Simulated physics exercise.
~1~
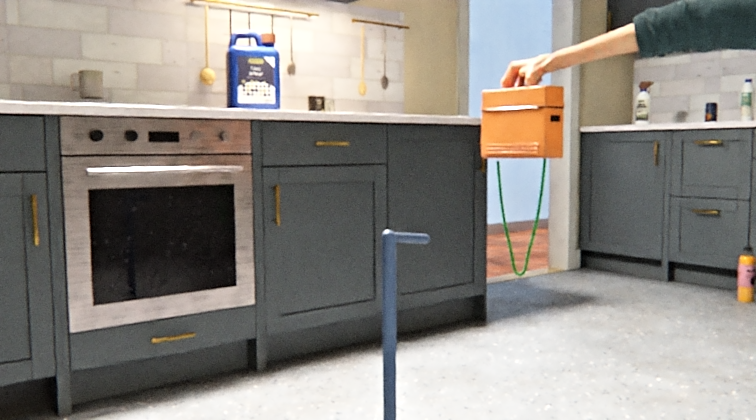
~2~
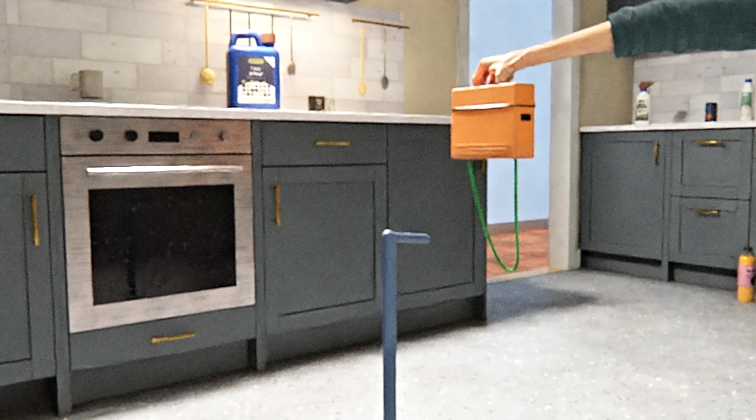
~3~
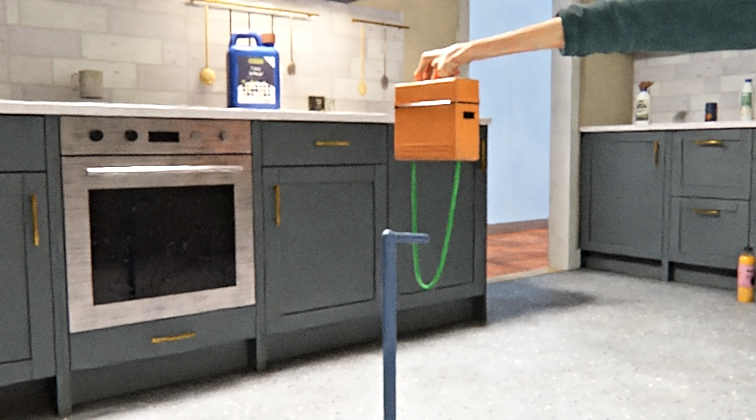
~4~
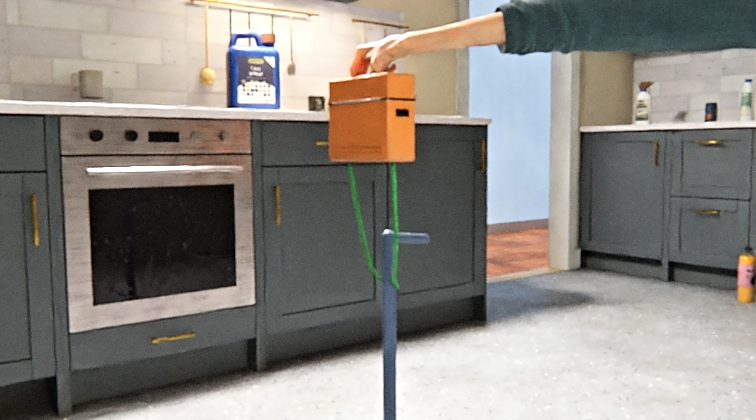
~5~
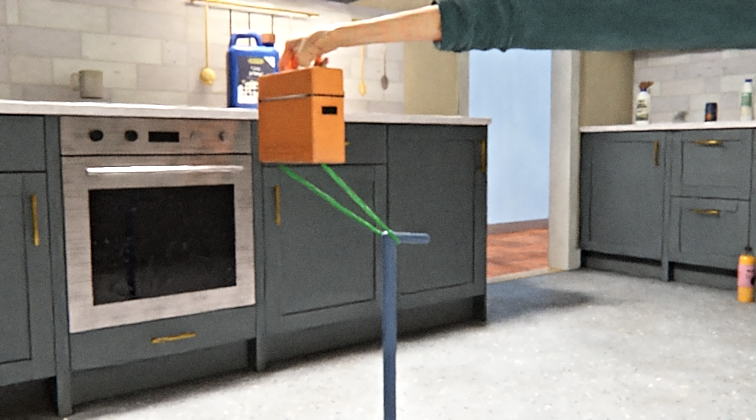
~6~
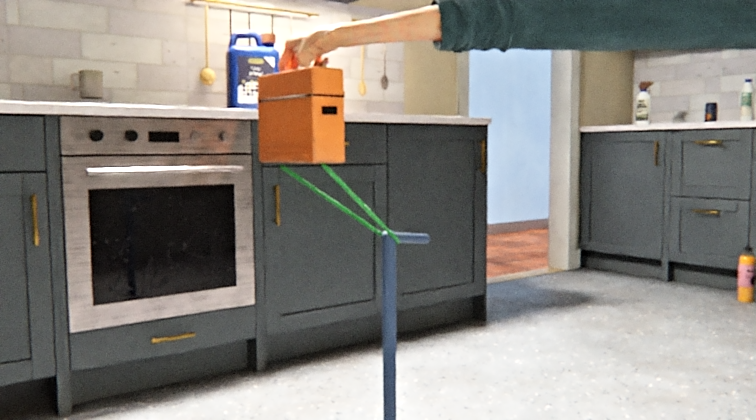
At the start, a hand reaching in from the right holds an upright orange case in a kitchen, with a long green loop dangling beneath it. A blue post with a short sideways hook stands in the foreground, in front of grey cabinets and an oven. The hand carries the case left at a steady height, bringing it near the post and then over it, the loop hanging lower than the hook. As the case moves past, the loop catches on the post and pulls taut at a slant. The hand stops, with the case held snagged left of the post.
